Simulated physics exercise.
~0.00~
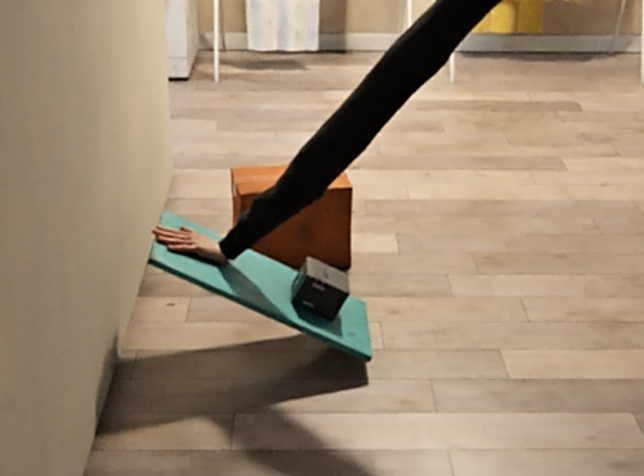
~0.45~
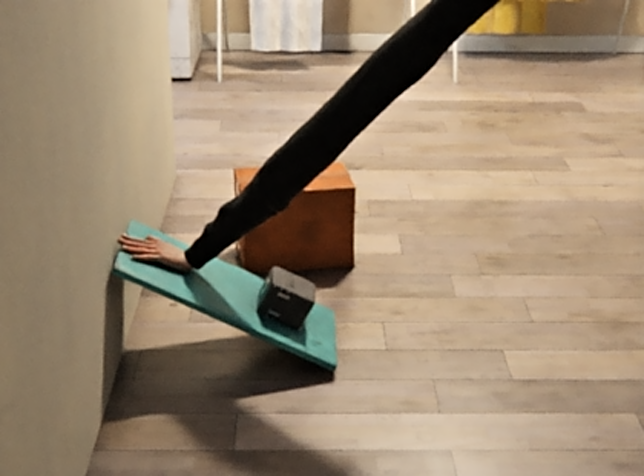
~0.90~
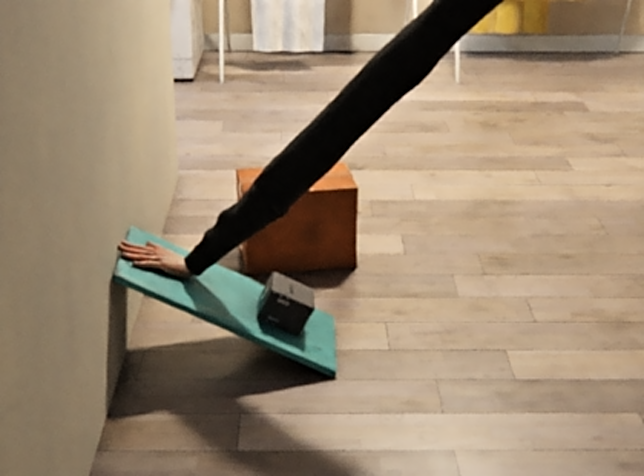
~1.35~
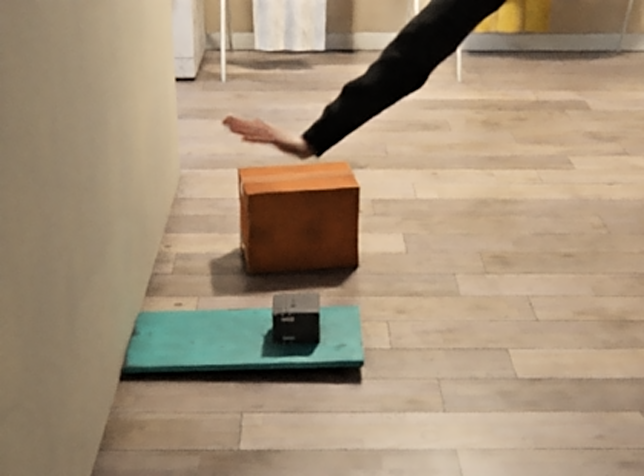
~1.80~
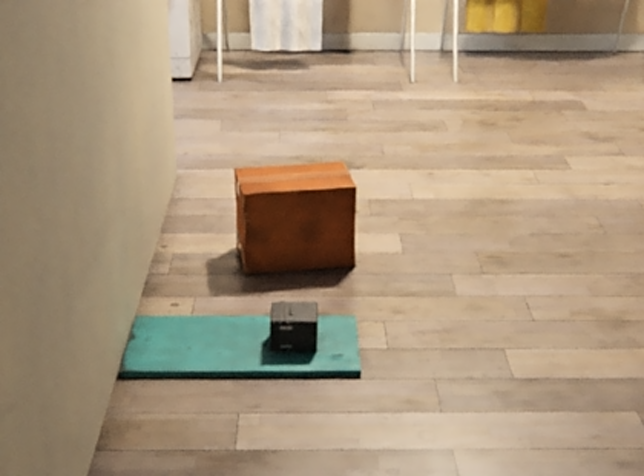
On a wood-plank floor beside a bare wall, a hand moves a tilted turquoise board carrying a small dark box left until it leans against the wall, then lets go and withdraws; the board slides down and ends flat, the dark box still on top, the orange box behind unmoved.
